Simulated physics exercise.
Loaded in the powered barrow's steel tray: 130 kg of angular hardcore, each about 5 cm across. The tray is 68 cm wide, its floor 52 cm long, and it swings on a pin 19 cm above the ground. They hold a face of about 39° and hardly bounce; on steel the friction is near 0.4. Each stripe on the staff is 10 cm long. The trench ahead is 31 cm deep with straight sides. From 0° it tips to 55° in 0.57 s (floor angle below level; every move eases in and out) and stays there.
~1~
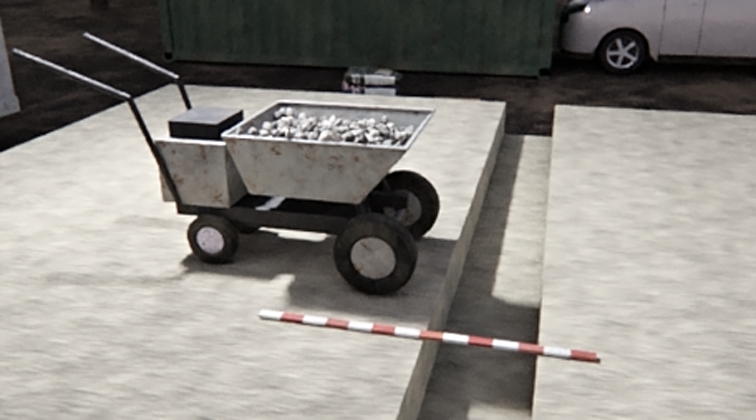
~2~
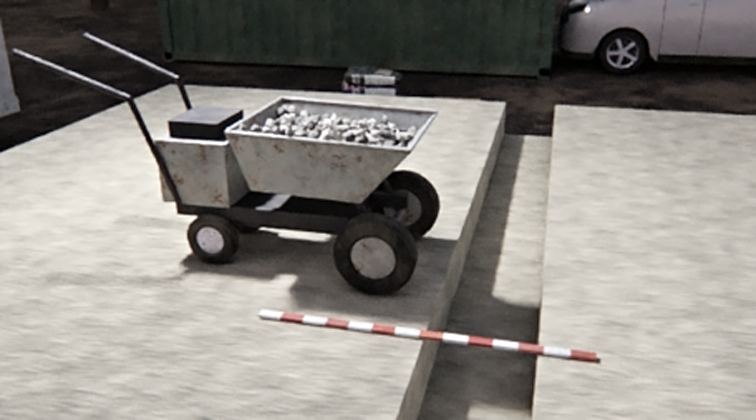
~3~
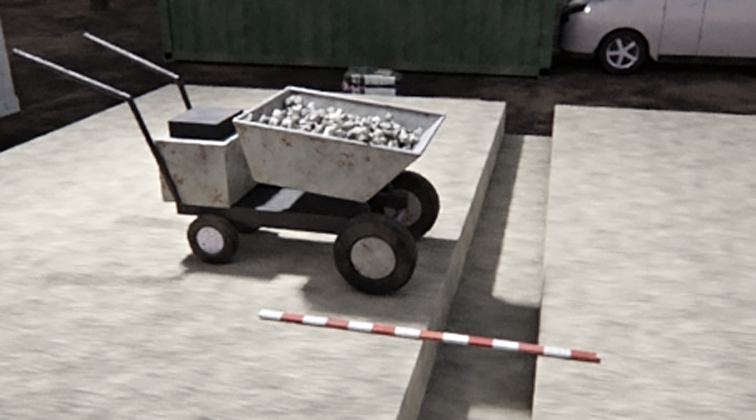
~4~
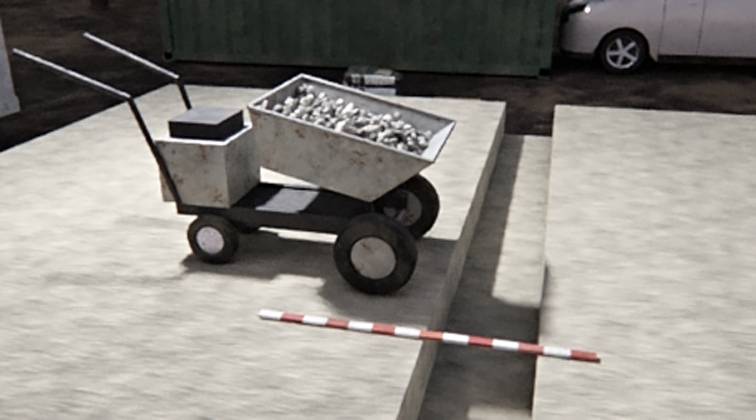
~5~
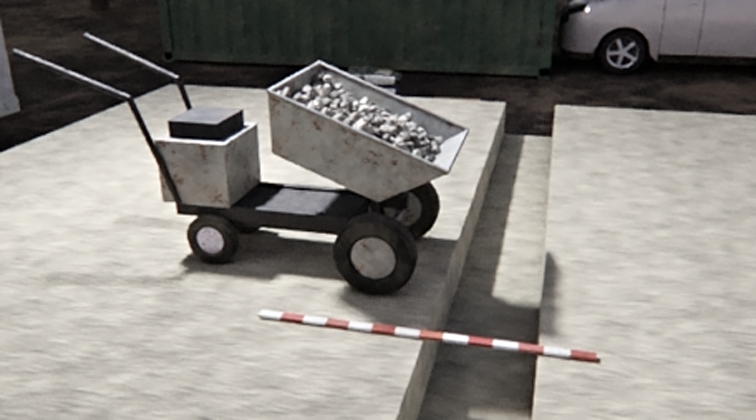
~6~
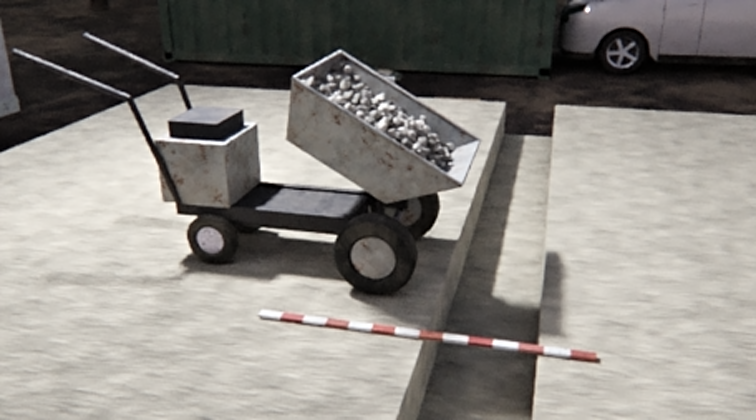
The grey steel tray of a small four-wheeled barrow, loaded with stones, tilts steadily toward the trench on the right, its rear end rising clear of the dark frame, while the barrow and the red-and-white staff stay still.
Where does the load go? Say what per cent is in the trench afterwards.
About 19 per cent.
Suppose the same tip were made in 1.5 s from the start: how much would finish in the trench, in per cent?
Then about 20 per cent.
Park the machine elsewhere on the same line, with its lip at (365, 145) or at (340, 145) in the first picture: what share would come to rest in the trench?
Near 40 per cent from the first place, 45 from the second.
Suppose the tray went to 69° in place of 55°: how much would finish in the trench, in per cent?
In that case some 45 per cent.
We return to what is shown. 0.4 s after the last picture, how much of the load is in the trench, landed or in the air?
About 5 per cent by then.
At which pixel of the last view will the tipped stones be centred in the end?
Near (562, 281).
Then, 0.1 s after the last picture the floor is at 47°, 100 % in the tray; the foremost stones are at (465, 177).
Then, 0.4 s after the last picture the floor is at 55°, 93 % in the tray, 7 % in the trench; the foremost stones are at (544, 247).
Then, 0.7 s after the last picture the floor is at 55°, 62 % in the tray, 14 % in the trench, 25 % past the trench; the foremost stones are at (659, 317).
Then, 2.7 s after the last picture the floor is at 55°, 55 % in the tray, 19 % in the trench, 26 % past the trench; the foremost stones are past the picture's edge.
